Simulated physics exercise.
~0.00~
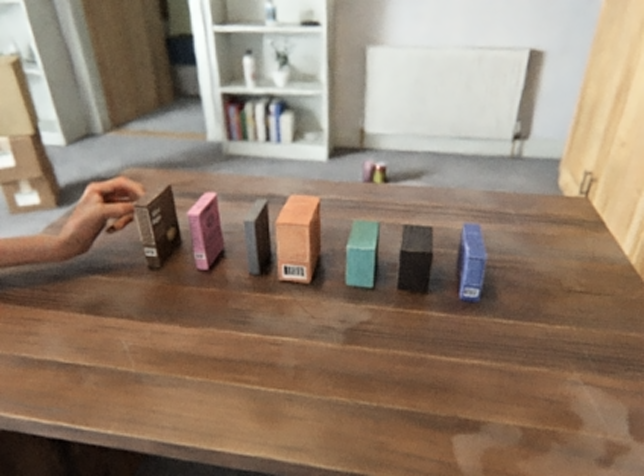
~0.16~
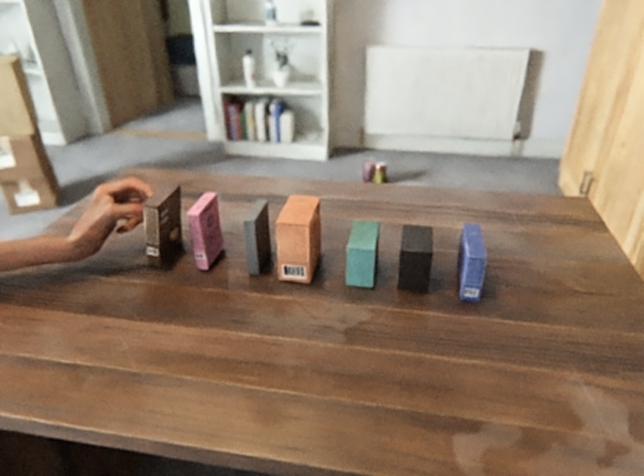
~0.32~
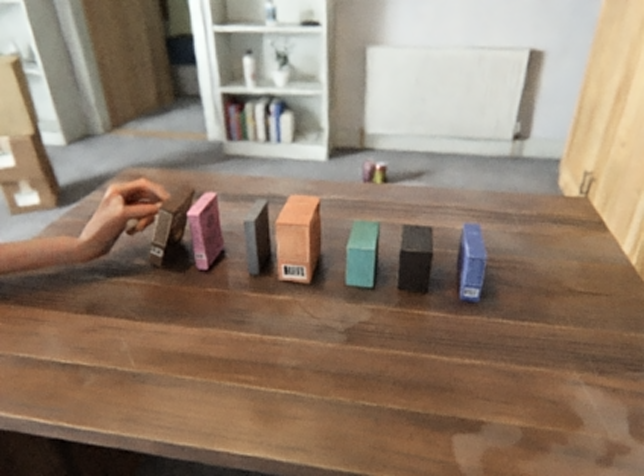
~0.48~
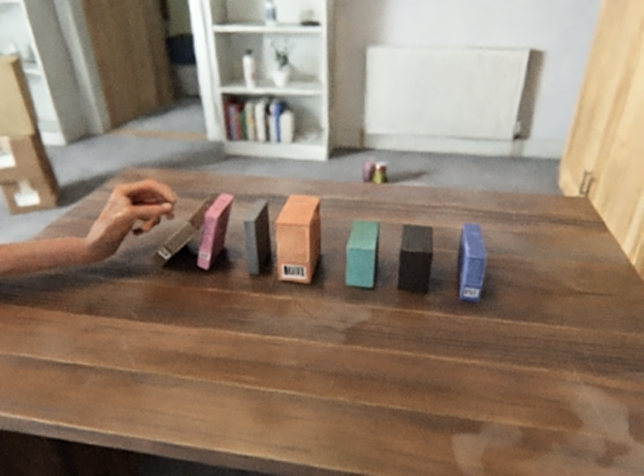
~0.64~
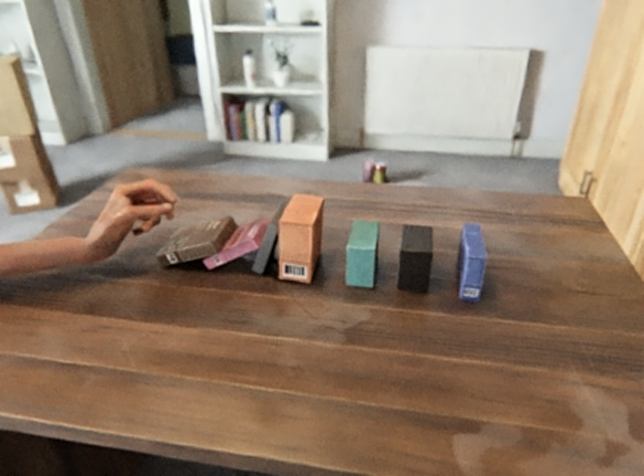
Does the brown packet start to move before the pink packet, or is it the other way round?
The brown packet moves first, tilting to the right under the hand while the pink packet is still upright, and the pink packet begins to lean only afterwards.
